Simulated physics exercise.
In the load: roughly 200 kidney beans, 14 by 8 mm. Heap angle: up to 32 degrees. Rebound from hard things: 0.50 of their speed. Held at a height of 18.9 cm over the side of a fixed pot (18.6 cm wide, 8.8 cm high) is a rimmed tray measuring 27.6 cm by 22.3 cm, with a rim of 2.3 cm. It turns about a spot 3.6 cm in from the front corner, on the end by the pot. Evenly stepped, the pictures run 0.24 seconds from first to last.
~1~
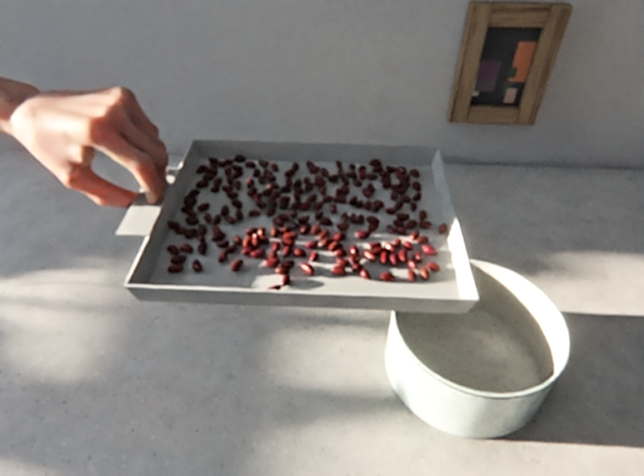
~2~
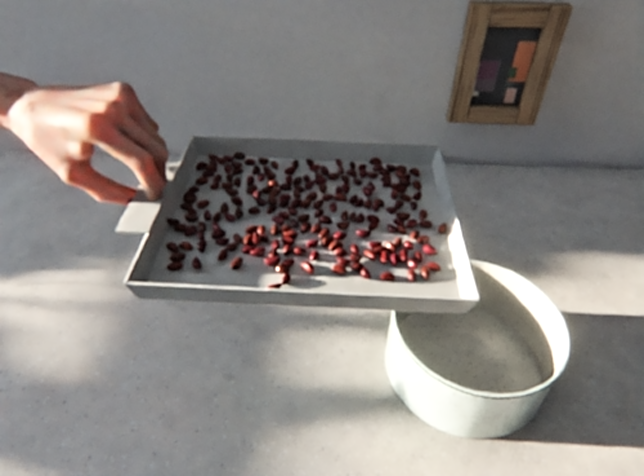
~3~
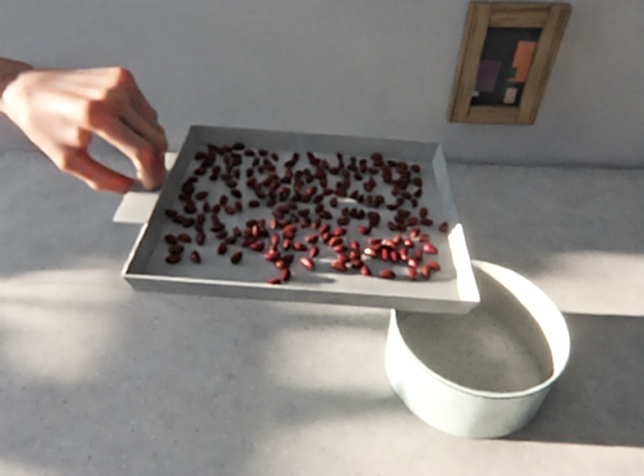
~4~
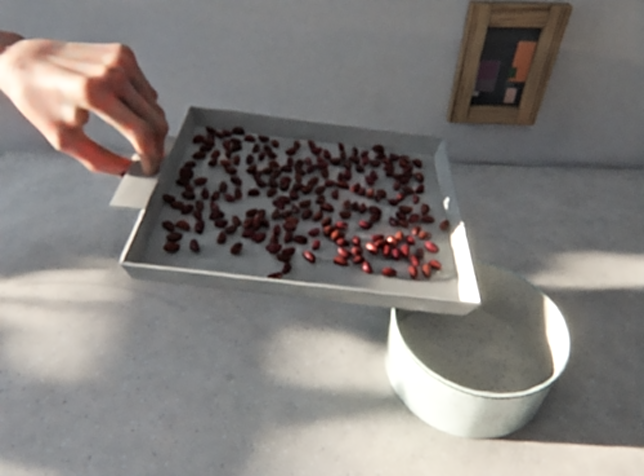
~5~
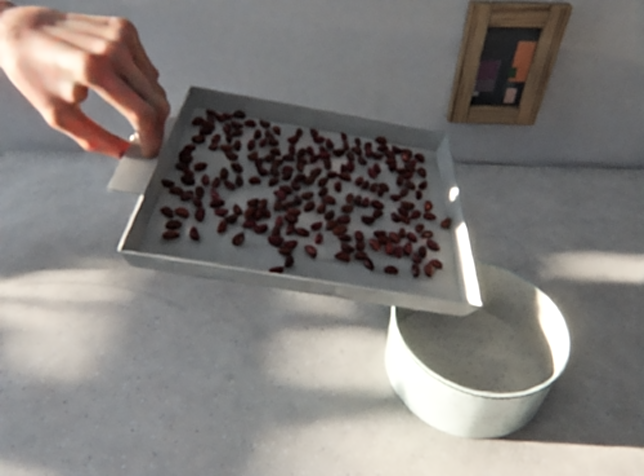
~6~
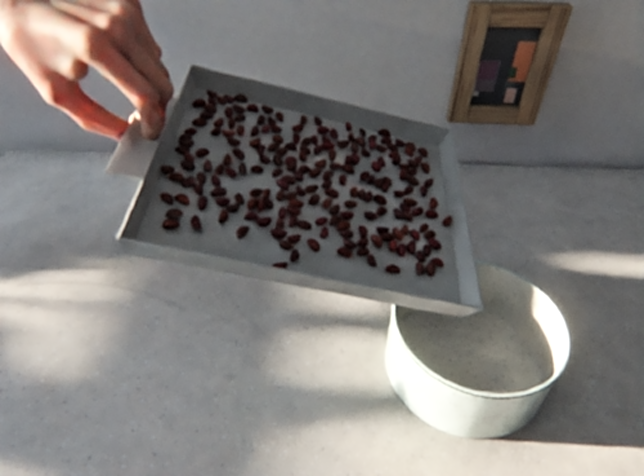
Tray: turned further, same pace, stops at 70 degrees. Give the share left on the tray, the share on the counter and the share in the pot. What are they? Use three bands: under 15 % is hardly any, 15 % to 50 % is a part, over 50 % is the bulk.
Shares - left on the tray: A part; counter: A part; pot: A part.
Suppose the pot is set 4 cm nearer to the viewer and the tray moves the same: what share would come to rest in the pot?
Then close to 65 per cent.
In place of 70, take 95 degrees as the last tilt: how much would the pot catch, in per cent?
Near 40 %, then.
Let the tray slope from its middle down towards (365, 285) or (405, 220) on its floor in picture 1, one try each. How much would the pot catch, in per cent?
Roughly 0 % for the first direction, roughly 25 % for the second.
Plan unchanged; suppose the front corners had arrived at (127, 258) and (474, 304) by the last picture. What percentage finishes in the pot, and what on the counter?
That works out as pot 0 and counter 65.
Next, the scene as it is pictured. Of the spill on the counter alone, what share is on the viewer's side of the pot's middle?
Near 100 in a hundred.
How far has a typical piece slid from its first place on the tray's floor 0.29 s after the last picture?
About 6 cm.
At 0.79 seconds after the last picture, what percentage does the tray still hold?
I'd say close to 50 per cent.
Then, 0.29 s after the last picture, tilt 43 degrees; the tray holds 100 %, the pot 0 %.
Then, 0.48 s after the last picture, tilt 60 degrees; the tray holds 100 %, the pot 0 %.
Then, 0.79 s after the last picture, tilt 70 degrees; the tray holds 50 %, the pot 15 %.
In the end, tray 35 %, counter 40 %, pot 25 %.
